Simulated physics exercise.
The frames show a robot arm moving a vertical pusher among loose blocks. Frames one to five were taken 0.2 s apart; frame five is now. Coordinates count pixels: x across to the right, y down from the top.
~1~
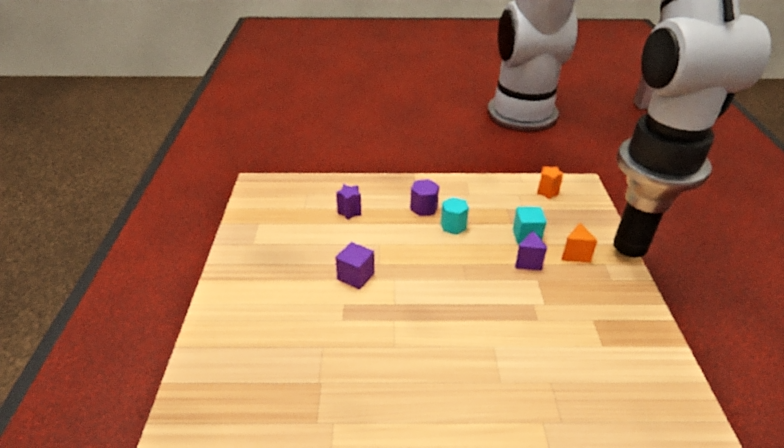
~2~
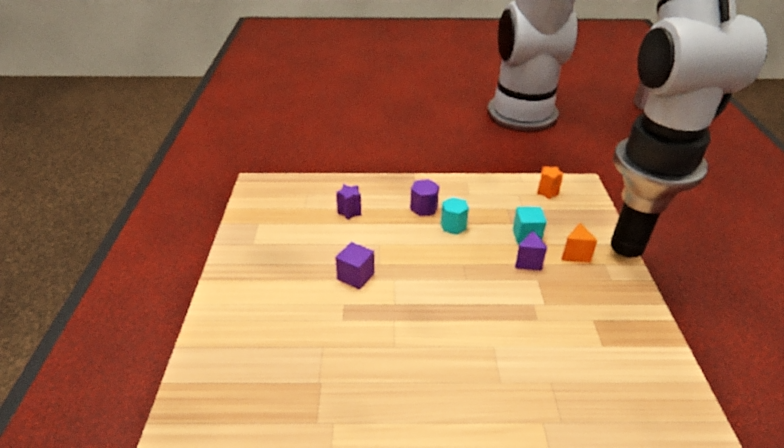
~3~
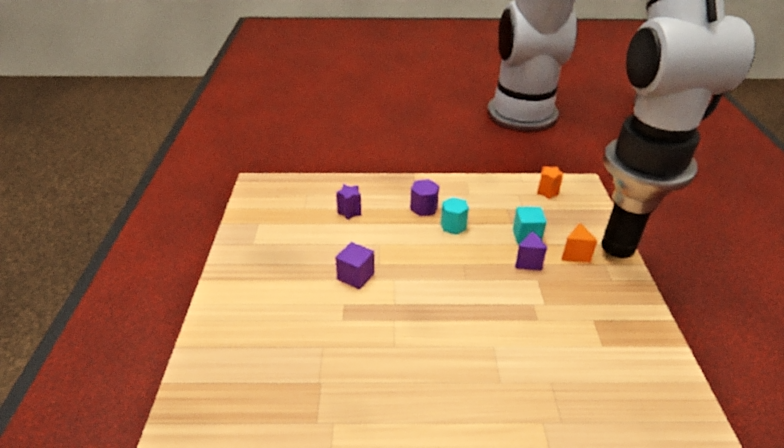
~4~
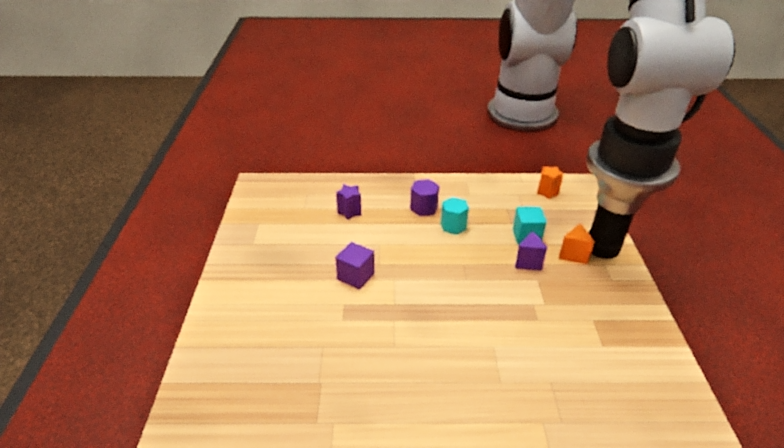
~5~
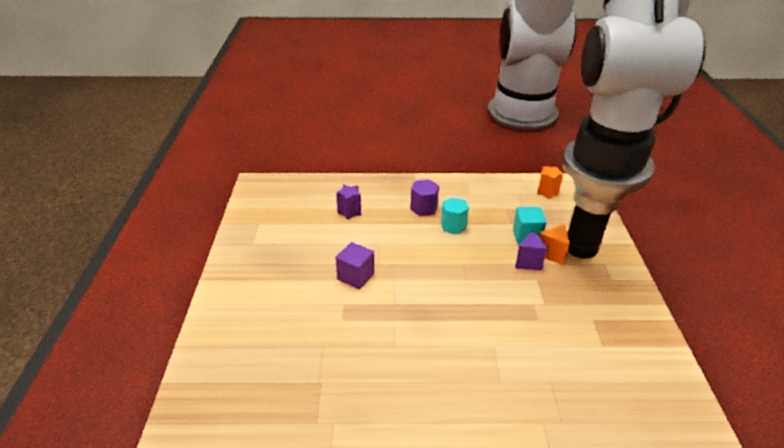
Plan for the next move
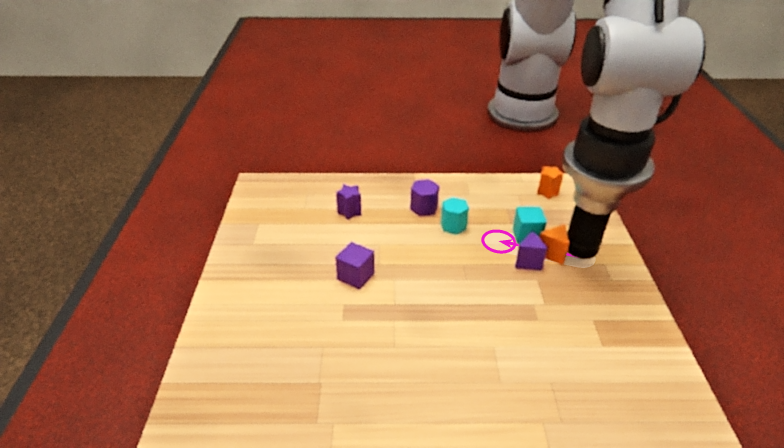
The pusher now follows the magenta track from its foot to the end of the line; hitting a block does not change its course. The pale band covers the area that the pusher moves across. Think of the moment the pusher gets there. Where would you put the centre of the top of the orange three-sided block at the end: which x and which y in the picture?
Close to (480, 226).
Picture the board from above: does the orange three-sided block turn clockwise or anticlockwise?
The block turns counter-clockwise.
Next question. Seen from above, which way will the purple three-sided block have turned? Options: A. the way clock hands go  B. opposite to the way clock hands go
Letter B.
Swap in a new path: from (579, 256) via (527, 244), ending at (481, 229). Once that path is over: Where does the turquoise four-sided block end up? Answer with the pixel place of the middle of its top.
My estimate: (495, 192).
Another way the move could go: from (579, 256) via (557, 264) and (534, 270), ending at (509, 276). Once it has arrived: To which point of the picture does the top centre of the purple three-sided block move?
That would be at about pixel (492, 241).
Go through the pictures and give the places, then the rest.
Pusher's lower end (630, 247); turquoise six-sided block (456, 204); turquoise four-sided block (532, 214); purple three-sided block (533, 241); orange three-sided block (582, 233), in the first picture.
Pusher (627, 247); blocks still, in the second picture.
Pusher (618, 248); blocks still, in the third picture.
Pusher (603, 248); orange three-sided block (580, 233), in the fourth picture.
Pusher (581, 249); turquoise six-sided block (456, 204); turquoise four-sided block (532, 214); purple three-sided block (533, 241); orange three-sided block (558, 233), in the fifth picture.
Drawn move, in a line from (579, 256) to (499, 241).
The first path, step by step. One third of the way, pusher (553, 243); turquoise four-sided block (529, 212); purple three-sided block (528, 241), turned 35° anticlockwise; orange three-sided block (530, 229).
Two thirds of the way, pusher (526, 238); turquoise four-sided block (521, 206); purple three-sided block (525, 242), turned 55° anticlockwise; orange three-sided block (504, 227), turned 20° anticlockwise.
At the end, pusher (500, 234); turquoise six-sided block still; turquoise four-sided block (518, 204), turned 15° clockwise; purple three-sided block (525, 242), turned 55° anticlockwise; orange three-sided block (480, 226), turned 35° anticlockwise.
